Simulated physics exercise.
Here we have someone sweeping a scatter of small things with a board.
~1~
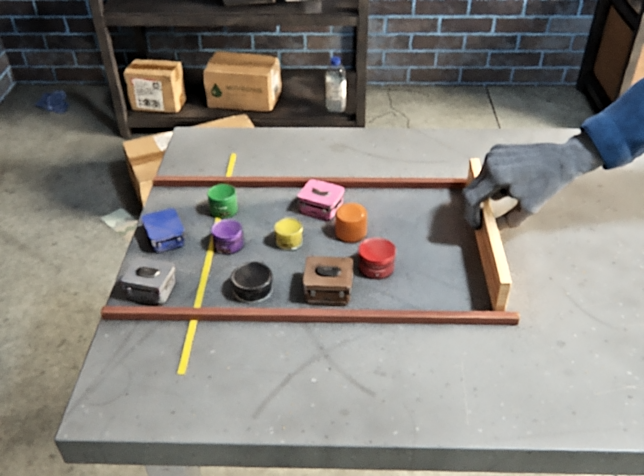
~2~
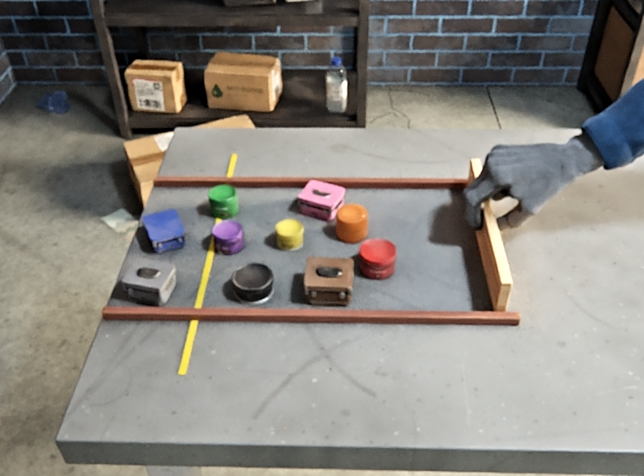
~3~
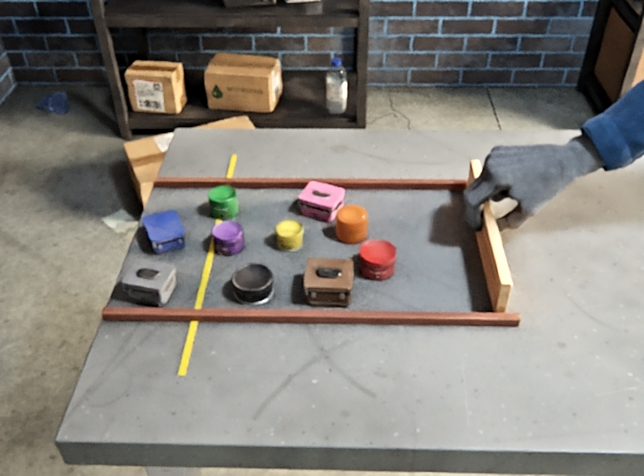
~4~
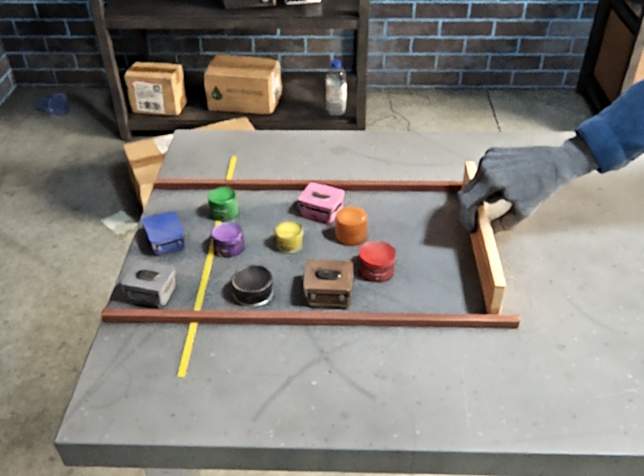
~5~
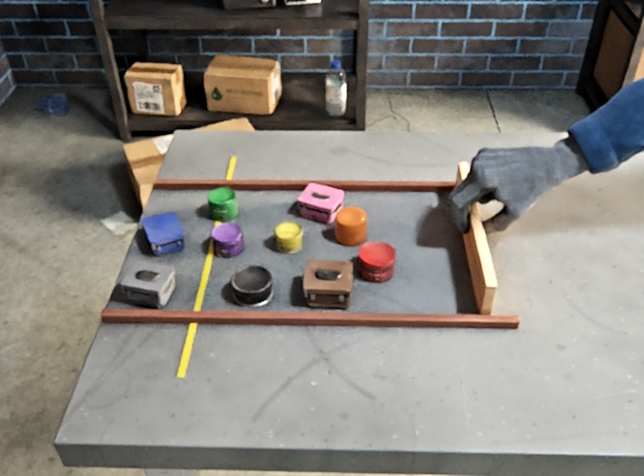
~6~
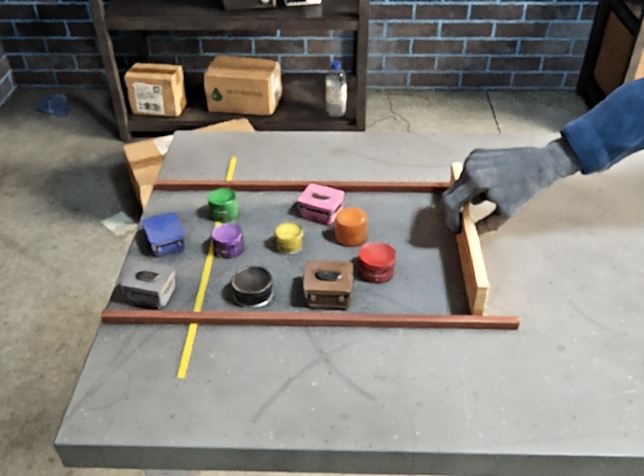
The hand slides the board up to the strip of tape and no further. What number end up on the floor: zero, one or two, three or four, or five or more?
Outcome: The number that fall off is one or two.
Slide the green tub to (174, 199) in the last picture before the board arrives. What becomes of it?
From there it does not fall.
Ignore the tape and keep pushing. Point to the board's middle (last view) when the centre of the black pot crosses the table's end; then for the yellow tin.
At (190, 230) for the black pot; at (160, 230) for the yellow tin.
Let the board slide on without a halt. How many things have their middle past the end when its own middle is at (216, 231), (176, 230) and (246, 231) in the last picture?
In that order 2, 5 and 0.
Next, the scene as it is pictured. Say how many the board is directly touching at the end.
It touches 4.
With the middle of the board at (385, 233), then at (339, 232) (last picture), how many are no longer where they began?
The counts are 1 and 4.
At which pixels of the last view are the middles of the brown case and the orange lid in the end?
Near (177, 285) and (199, 225).
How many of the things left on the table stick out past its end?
Overhanging: 0.
Soon after, none off yet; blue case at rest near (165, 235); grey case at rest near (150, 286); green tub at rest near (223, 206).
By the end, the number that fall off is one or two; fallen, grey case and blue case.
